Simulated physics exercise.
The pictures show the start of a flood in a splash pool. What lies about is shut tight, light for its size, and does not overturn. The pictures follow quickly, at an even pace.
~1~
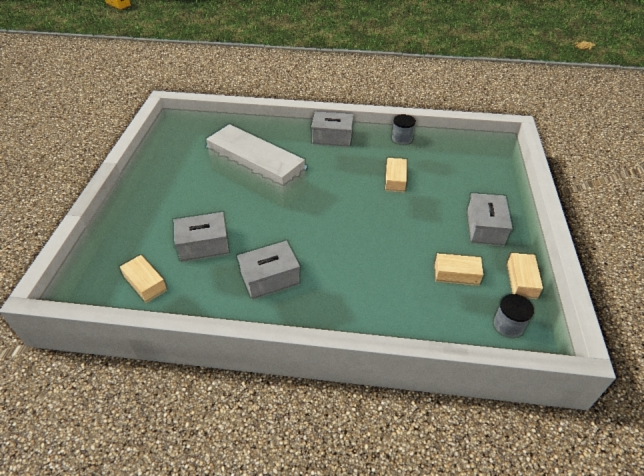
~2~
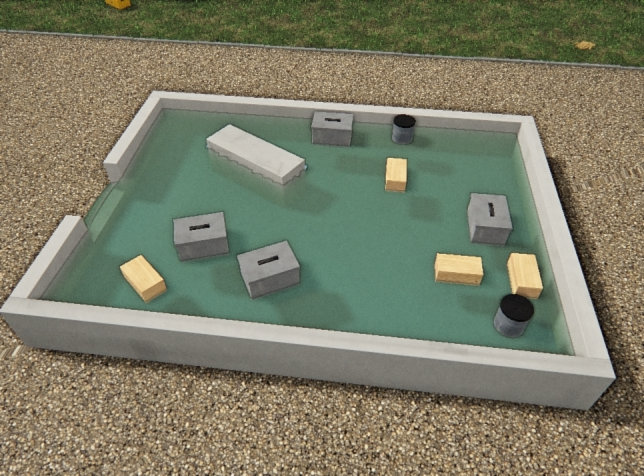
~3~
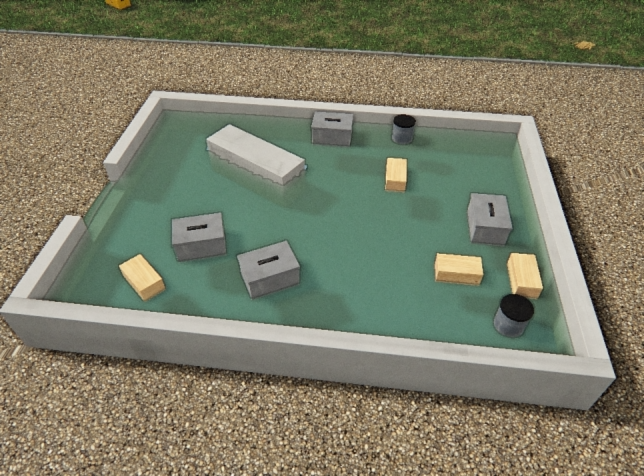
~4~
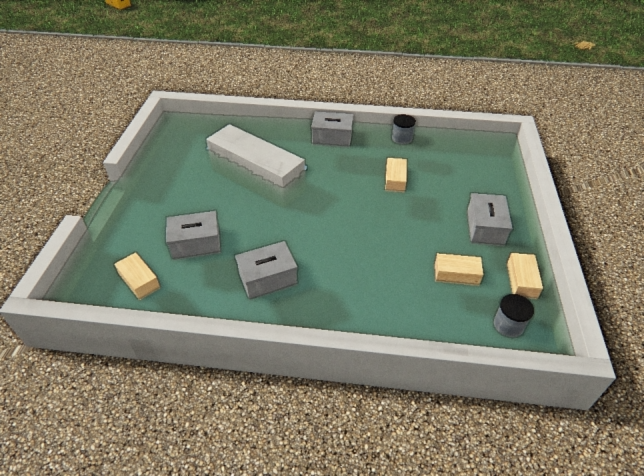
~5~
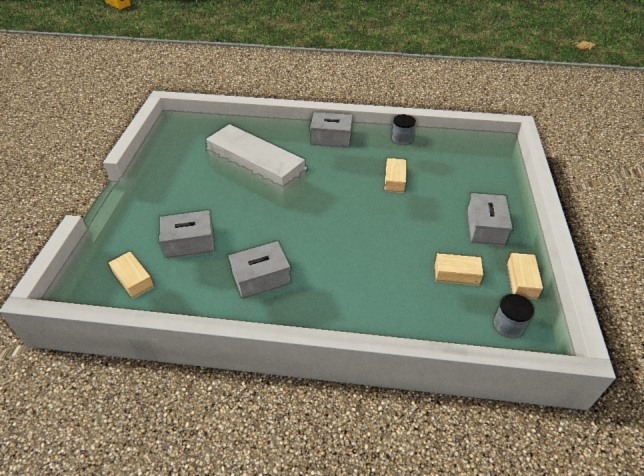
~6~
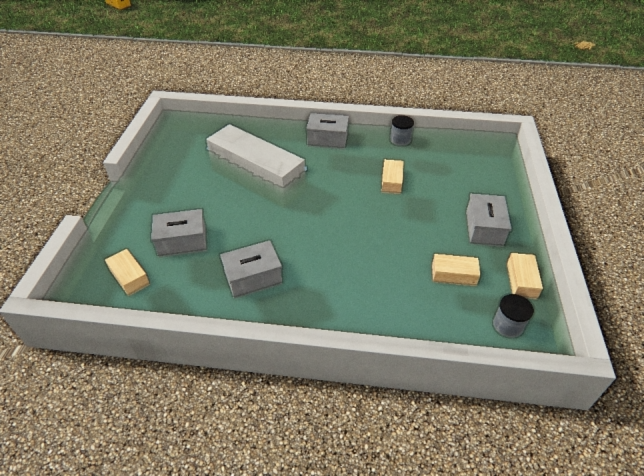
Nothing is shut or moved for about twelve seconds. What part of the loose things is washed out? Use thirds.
Share: Under a third.
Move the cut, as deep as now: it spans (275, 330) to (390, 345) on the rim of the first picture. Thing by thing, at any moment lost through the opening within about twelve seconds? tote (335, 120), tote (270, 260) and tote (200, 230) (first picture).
In that order: Inside, through, out.
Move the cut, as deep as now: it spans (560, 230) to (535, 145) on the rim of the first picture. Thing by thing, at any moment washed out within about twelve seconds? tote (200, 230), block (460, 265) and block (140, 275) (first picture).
As listed: Kept in, washed out, kept in.
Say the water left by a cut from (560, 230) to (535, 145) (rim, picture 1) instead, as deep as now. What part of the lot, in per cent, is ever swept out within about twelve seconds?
Close to 60 %.
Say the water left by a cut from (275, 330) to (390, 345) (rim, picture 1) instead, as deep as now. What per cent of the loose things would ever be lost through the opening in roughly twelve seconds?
Some 30 per cent.
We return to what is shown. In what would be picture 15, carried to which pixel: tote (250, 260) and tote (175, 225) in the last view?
Close to (206, 255) and (116, 202).
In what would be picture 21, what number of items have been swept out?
I count 2.
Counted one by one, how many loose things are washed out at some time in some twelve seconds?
2 of them.
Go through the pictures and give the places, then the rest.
The first frame shows a tote at (200, 228), afloat; a block at (141, 273) floats; 0 of 10 have shifted.
The second frame shows a tote at (200, 228) floats; a block at (141, 273), afloat; 0 of 10 have shifted.
The third frame shows a tote at (197, 228), afloat; a block at (140, 272) floats; 0 of 10 have shifted.
The fourth frame shows a tote at (192, 226), afloat, close to its start; a block at (135, 271) floats, close to its start; 2 of 10 have shifted.
The fifth frame shows a tote at (185, 226) floats, close to its start; a block at (129, 270) floats, close to its start; 3 of 10 have shifted.
The sixth frame shows a tote at (177, 224), afloat, close to its start; a block at (125, 267) floats, close to its start; 3 of 10 have shifted.
A moment on, 0 of 10 are out; 10 afloat.
Next, 0 of 10 are out; 10 afloat.
Later, 2 of 10 are out; 8 afloat.
In the end, 2 of 10 are out; 8 afloat.
